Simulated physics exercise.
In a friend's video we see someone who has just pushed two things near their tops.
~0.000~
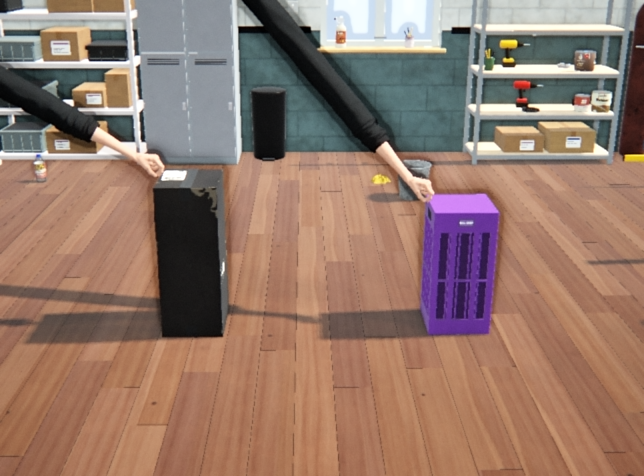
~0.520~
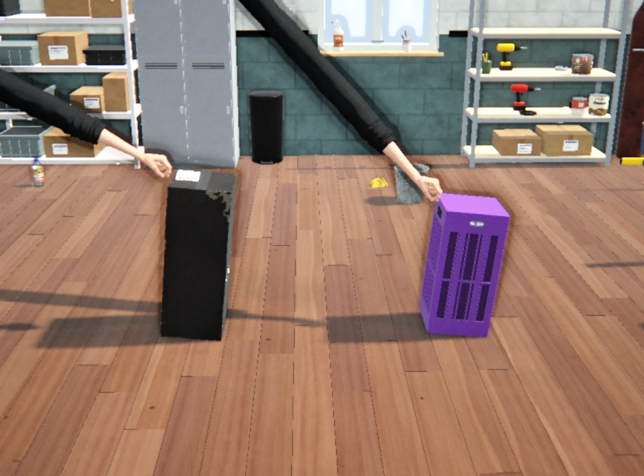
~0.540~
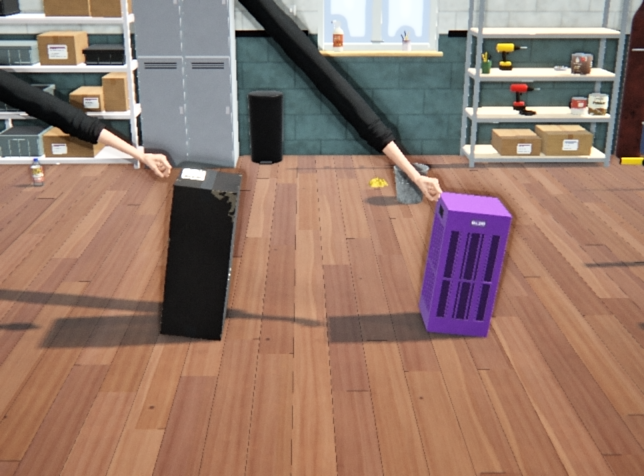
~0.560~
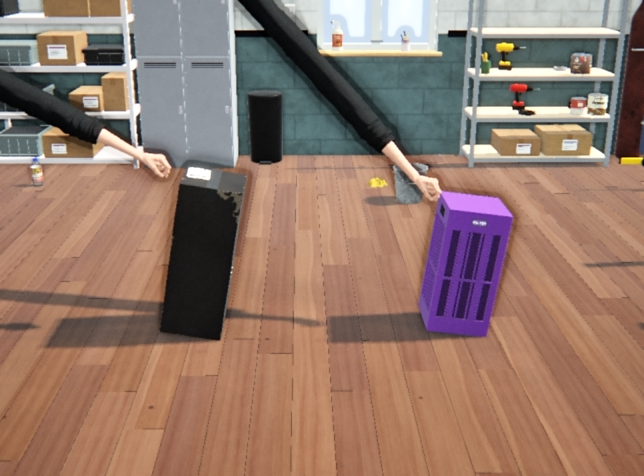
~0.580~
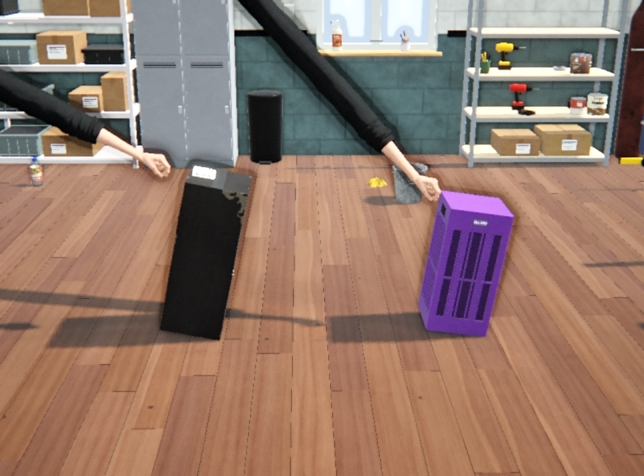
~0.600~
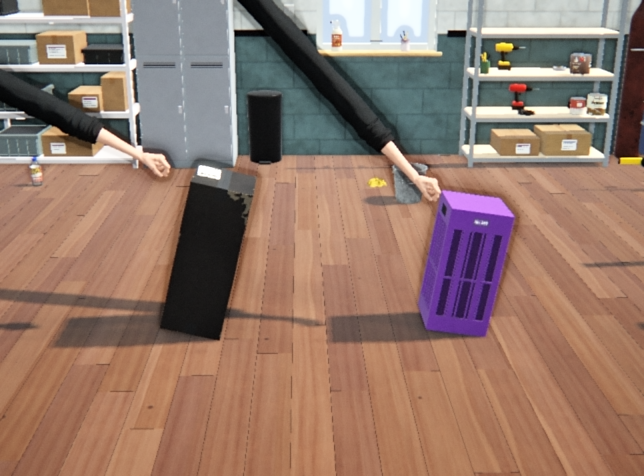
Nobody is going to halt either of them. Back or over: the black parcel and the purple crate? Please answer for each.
Result - black parcel: Lands on its side; purple crate: Comes back upright.
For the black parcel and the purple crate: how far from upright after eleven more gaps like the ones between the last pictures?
Tilts at that frame: 35° and 2°.
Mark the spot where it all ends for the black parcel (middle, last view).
It ends up close to (299, 299).
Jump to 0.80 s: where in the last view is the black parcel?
(234, 252).
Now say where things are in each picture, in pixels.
The first picture shows black parcel (193, 252) upright; purple crate (457, 264) upright.
The second picture shows black parcel (199, 254) 6° off upright; purple crate (462, 265) 6° off upright.
The third picture shows black parcel (202, 253) 8° off upright; purple crate (462, 264) 7° off upright.
The fourth picture shows black parcel (204, 252) 10° off upright; purple crate (463, 264) 7° off upright.
The fifth picture shows black parcel (206, 252) 12° off upright; purple crate (463, 263) 8° off upright.
The sixth picture shows black parcel (209, 251) 14° off upright; purple crate (463, 263) 8° off upright.
Around 0.80 s, black parcel 31° off upright near (235, 252); purple crate 3° off upright near (457, 265).
Around 1.00 s, black parcel 56° off upright near (268, 264); purple crate 3° off upright near (450, 265).
Finally (1.7 s), the black parcel goes down on its side, near (299, 299); the purple crate returns to its base, near (454, 267).
